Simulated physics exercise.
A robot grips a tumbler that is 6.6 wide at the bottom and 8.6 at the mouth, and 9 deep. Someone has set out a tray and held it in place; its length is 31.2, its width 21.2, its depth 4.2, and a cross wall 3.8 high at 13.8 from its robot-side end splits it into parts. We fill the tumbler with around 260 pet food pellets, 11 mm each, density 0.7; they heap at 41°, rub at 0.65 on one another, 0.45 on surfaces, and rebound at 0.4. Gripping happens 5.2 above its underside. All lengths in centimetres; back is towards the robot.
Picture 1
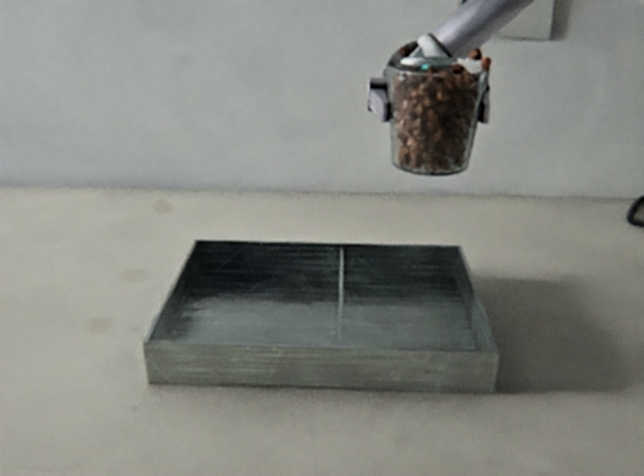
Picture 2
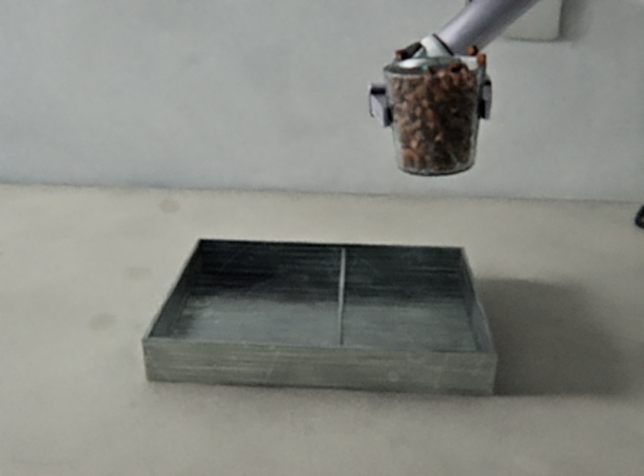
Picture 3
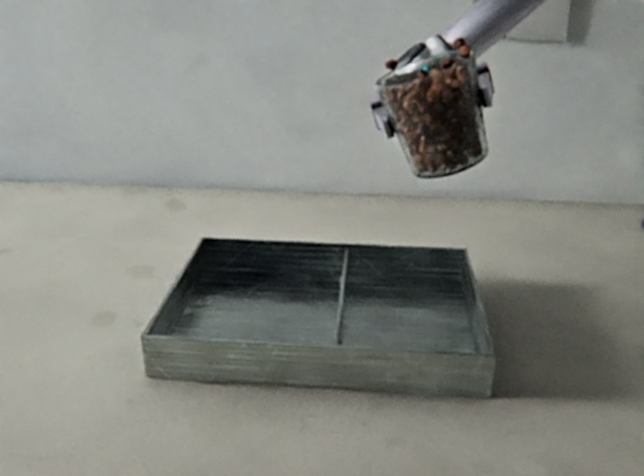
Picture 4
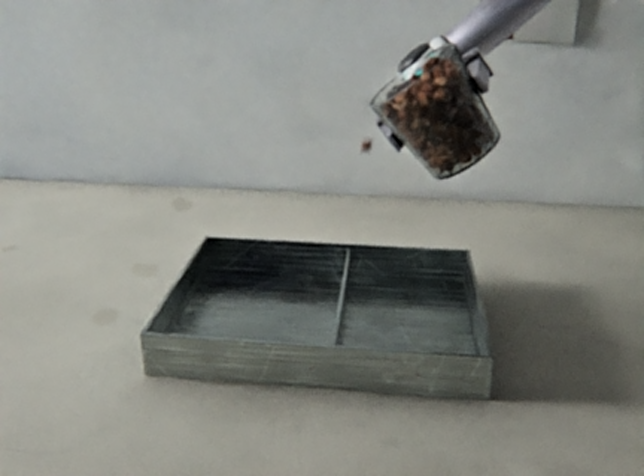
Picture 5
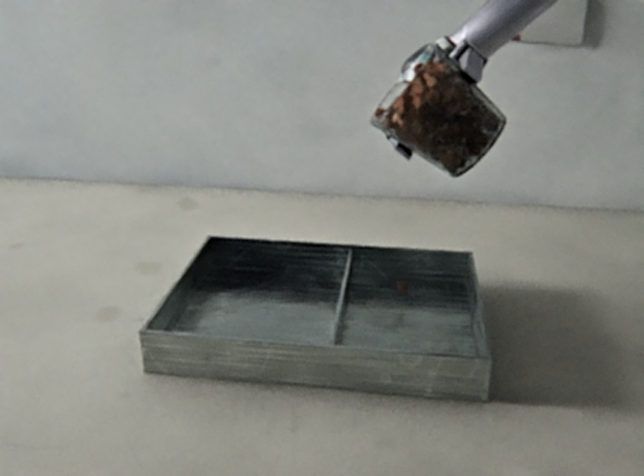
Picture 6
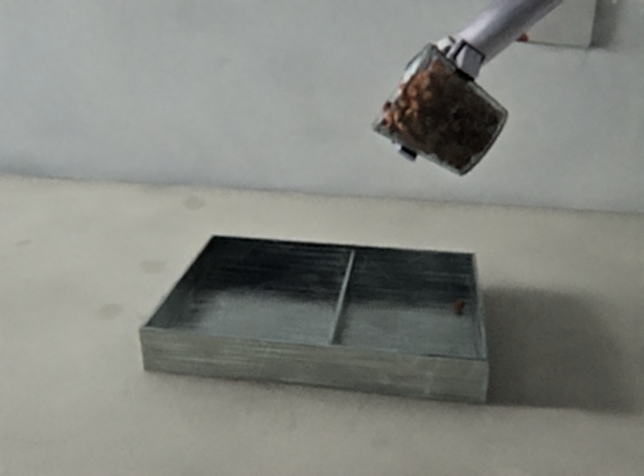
At first, a robot arm holds a clear tumbler heaped with brown pellets nearly upright above a divided grey tray. The arm then tilts the tumbler steadily to the left, and one pellet drops away. By the end the tumbler leans steeply, still nearly full, with a single pellet in the tray's right part.
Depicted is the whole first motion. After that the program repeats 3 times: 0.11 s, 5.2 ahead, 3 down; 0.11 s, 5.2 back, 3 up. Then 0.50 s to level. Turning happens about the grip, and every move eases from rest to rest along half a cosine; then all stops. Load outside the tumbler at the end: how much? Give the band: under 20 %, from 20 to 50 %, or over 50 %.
The share falls between 20 and 50 %.
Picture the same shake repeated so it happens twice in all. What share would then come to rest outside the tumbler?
In that case it would be near 25 percent.
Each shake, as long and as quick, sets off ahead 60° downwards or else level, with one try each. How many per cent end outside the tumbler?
You'd get about 20 per cent with the first setting and about 60 per cent with the second.
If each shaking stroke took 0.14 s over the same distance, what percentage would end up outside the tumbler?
That would give around 20 per cent.
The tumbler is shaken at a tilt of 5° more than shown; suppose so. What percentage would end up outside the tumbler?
Estimate: Around 45 per cent.
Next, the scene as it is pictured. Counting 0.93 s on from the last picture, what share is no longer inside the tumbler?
About 35 per cent.
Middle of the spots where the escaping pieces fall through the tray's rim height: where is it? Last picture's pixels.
They come down centred close to (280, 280).
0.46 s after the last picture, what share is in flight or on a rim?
Around 8 percent of the load.
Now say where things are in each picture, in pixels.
The first picture shows the tumbler middle at (434, 118), level; upper third of the load around (437, 92), from x 395 to 485, top at y 50; 262 in the tumbler.
The second picture shows the tumbler middle at (435, 118), tilted 6° forward; upper third of the load around (439, 91), from x 395 to 480, top at y 50.
The third picture shows the tumbler middle at (437, 118), tilted 20° forward; upper third of the load around (439, 93), from x 390 to 480, top at y 45.
The fourth picture shows the tumbler middle at (440, 118), tilted 38° forward; upper third of the load around (440, 93), from x 365 to 490, top at y 65; 261 in the tumbler, 1 in flight or on a rim.
The fifth picture shows the tumbler middle at (442, 117), tilted 52° forward; upper third of the load around (439, 94), from x 380 to 495, top at y 65; 261 in the tumbler, 1 in the robot-side part.
The sixth picture shows the tumbler middle at (443, 116), tilted 58° forward; upper third of the load around (440, 95), from x 385 to 495, top at y 65; 261 in the tumbler, 1 in the robot-side part.
Then, 0.46 s on, tilted 58° forward, highest piece 26 above the table; 201 in the tumbler, 33 in the far-side part, 7 in the robot-side part, 21 in flight or on a rim.
Then, 0.93 s on, tilted 26° forward, highest piece 26 above the table; 171 in the tumbler, 72 in the far-side part, 16 in the robot-side part, 2 on the table or floor, 1 in flight or on a rim.
Then, 1.36 s on, level, highest piece 27 above the table; 171 in the tumbler, 73 in the far-side part, 16 in the robot-side part, 2 on the table or floor.
Then, 2.41 s on, level, highest piece 27 above the table; 171 in the tumbler, 73 in the far-side part, 16 in the robot-side part, 2 on the table or floor.
In the end, 171 in the tumbler, 73 in the far-side part, 16 in the robot-side part, 2 on the table or floor. That is 35 % outside the tumbler.
